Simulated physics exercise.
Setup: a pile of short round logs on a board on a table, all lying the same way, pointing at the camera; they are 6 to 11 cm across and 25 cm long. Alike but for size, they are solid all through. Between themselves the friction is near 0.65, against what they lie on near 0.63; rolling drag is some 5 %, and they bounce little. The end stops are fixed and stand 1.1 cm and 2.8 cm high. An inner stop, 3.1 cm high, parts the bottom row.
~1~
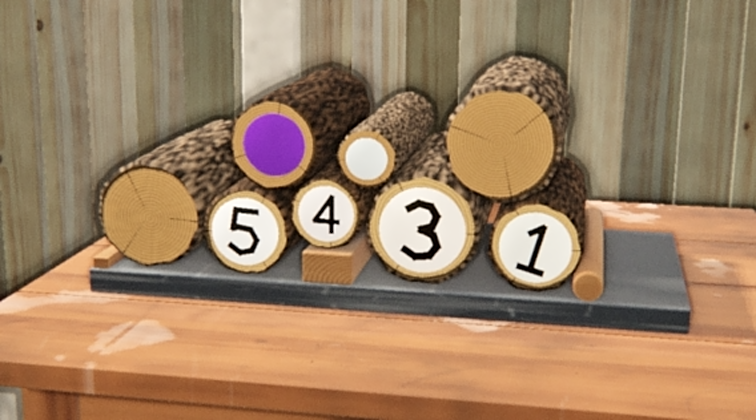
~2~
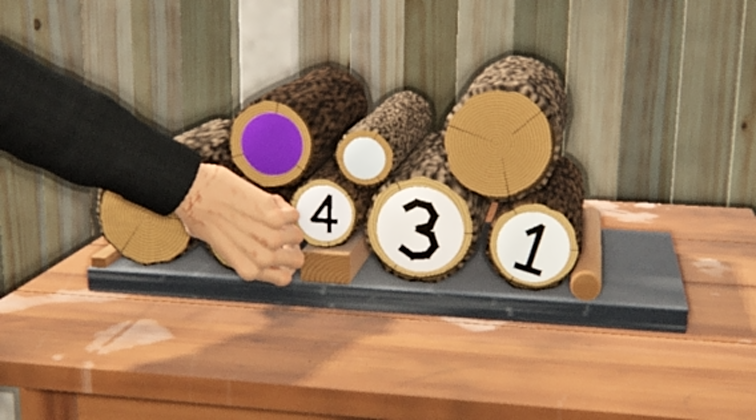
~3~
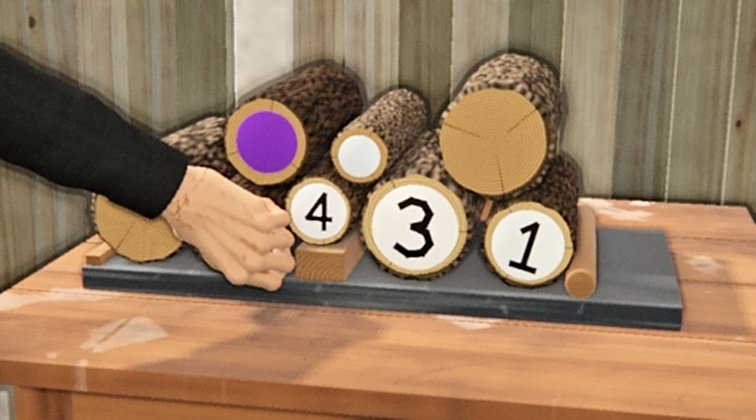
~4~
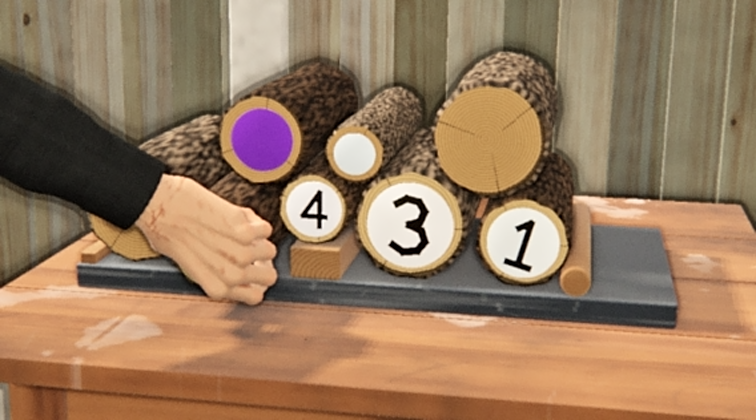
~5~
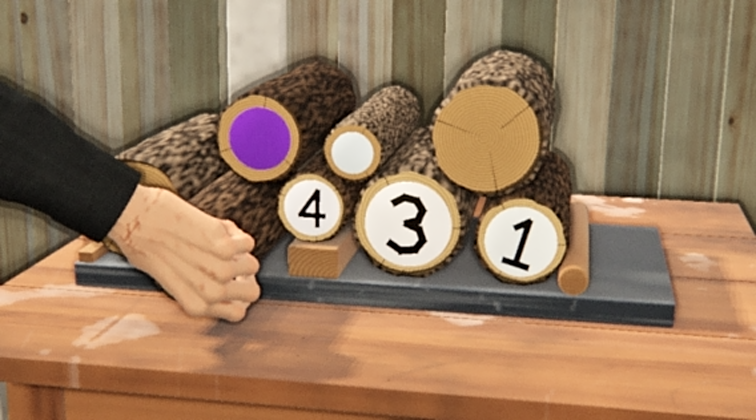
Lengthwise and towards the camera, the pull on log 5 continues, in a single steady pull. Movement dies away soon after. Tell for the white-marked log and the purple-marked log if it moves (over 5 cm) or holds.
The white-marked log holds, the purple-marked log moves.
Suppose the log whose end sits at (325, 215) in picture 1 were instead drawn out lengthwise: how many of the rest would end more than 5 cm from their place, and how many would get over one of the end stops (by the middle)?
In that case, shifted 0 and out 0.
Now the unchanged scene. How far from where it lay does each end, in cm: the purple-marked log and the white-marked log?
Purple-marked log: 9, white-marked log: 0.
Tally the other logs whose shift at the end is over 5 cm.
1.
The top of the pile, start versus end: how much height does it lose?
Something like 0 cm, I'd say.
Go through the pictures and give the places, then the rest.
In the first frame, 8 logs, 4 on the base, highest (502, 146); white (367, 159), purple (274, 145), no. 5 (245, 232), no. 3 (422, 230), no. 1 (535, 248), no. 4 (326, 214); left lip (1.1 cm) (100, 258); right round bar (2.8 cm) (589, 273); inner batten (3.1 cm) (327, 254).
Log 5 has not moved yet, hidden; the rest still, in the second frame.
Log 5 is 2 cm out, hidden; the rest still, in the third frame.
Log 5 is 7 cm out, hidden; the rest still, in the fourth frame.
Log 5 is 12 cm out, hidden; the rest still; white (353, 153), purple (260, 139), in the fifth frame.
Then, 0.29 s past the final picture, 0 now displaced over 5 cm; white in place; purple 1.5 cm left and 1.5 cm down.
Then, 0.37 s past the final picture, 1 now displaced over 5 cm; white in place; purple 3 cm left and 6 cm down.
All still, 0.7 s past the final picture, 1 moved over 5 cm; not one over the end stops; white in place; purple 3.1 cm left and 8 cm down; top of the pile 22 cm high, from 22 cm.
